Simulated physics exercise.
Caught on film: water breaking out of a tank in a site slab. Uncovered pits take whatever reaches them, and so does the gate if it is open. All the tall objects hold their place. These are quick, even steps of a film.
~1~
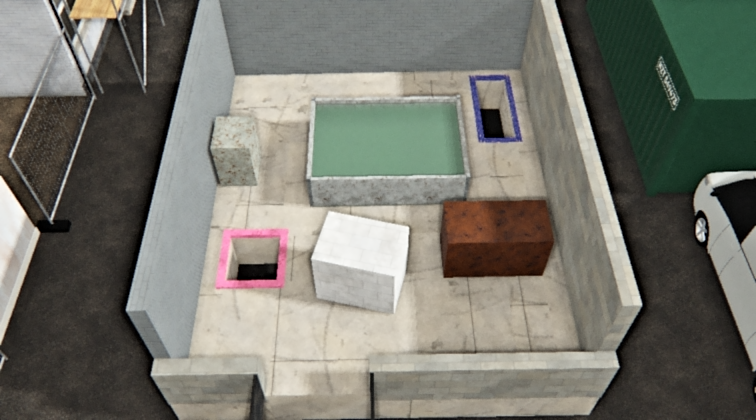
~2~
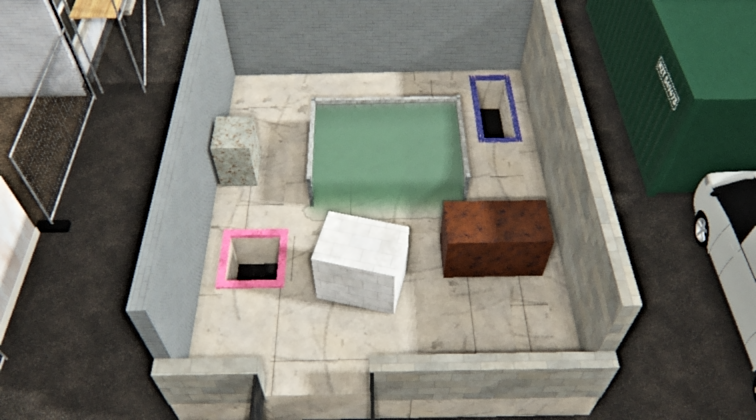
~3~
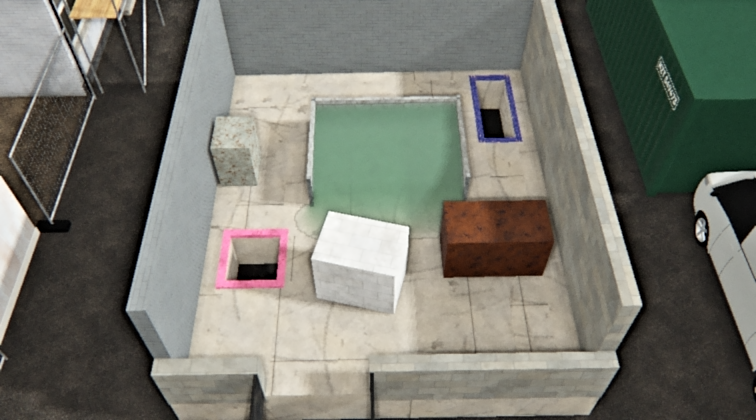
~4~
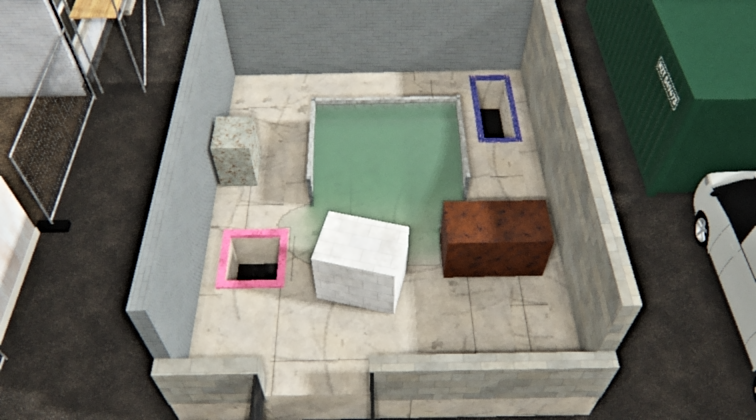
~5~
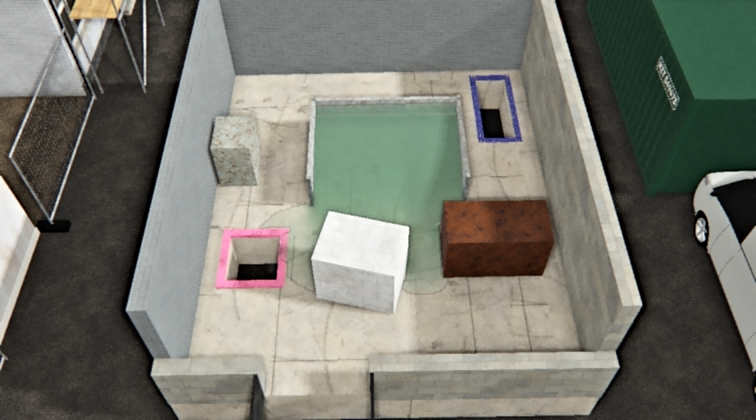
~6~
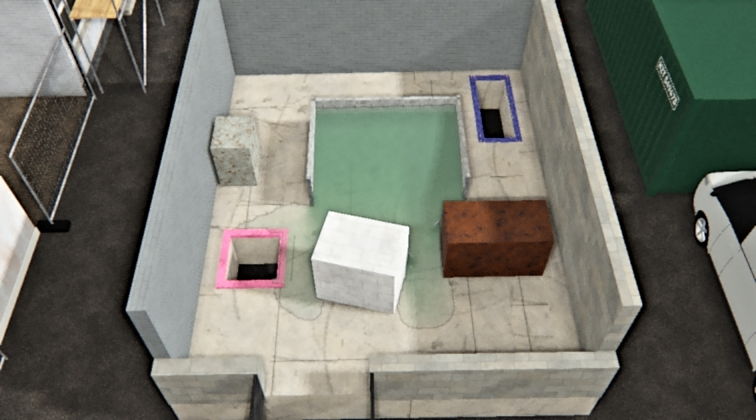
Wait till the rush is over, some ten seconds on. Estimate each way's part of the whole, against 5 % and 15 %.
One by one: The gate takes from 5 to 15 %; the pink pit takes more than 15 %; the blue pit takes from 5 to 15 %.
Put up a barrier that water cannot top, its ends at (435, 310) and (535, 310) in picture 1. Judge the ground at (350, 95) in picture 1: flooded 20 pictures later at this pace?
At that place: Clear.
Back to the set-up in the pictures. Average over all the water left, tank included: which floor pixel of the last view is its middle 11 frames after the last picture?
Around (396, 227).
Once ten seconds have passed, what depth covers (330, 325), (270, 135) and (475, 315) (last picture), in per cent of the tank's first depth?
About 10, 2 and 8 per cent.
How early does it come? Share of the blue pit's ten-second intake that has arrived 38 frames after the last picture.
Some 55 per cent.
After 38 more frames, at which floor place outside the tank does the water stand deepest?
At about (392, 264).
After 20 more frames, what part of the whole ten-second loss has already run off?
Roughly 40 per cent.
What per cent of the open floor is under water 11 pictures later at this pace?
Some 50 per cent.
A moment on, water covers 35 % of the floor; the gate 0 %, the pink pit 2 %, the blue pit 0 %.
Next, water covers 50 % of the floor; the gate 1 %, the pink pit 7 %, the blue pit 0 %.
Then, water covers 65 % of the floor; the gate 3 %, the pink pit 12 %, the blue pit 2 %.
Later, water covers 75 % of the floor; the gate 5 %, the pink pit 19 %, the blue pit 6 %.
In the end, water covers 85 % of the floor; the gate 10 %, the pink pit 24 %, the blue pit 11 %.
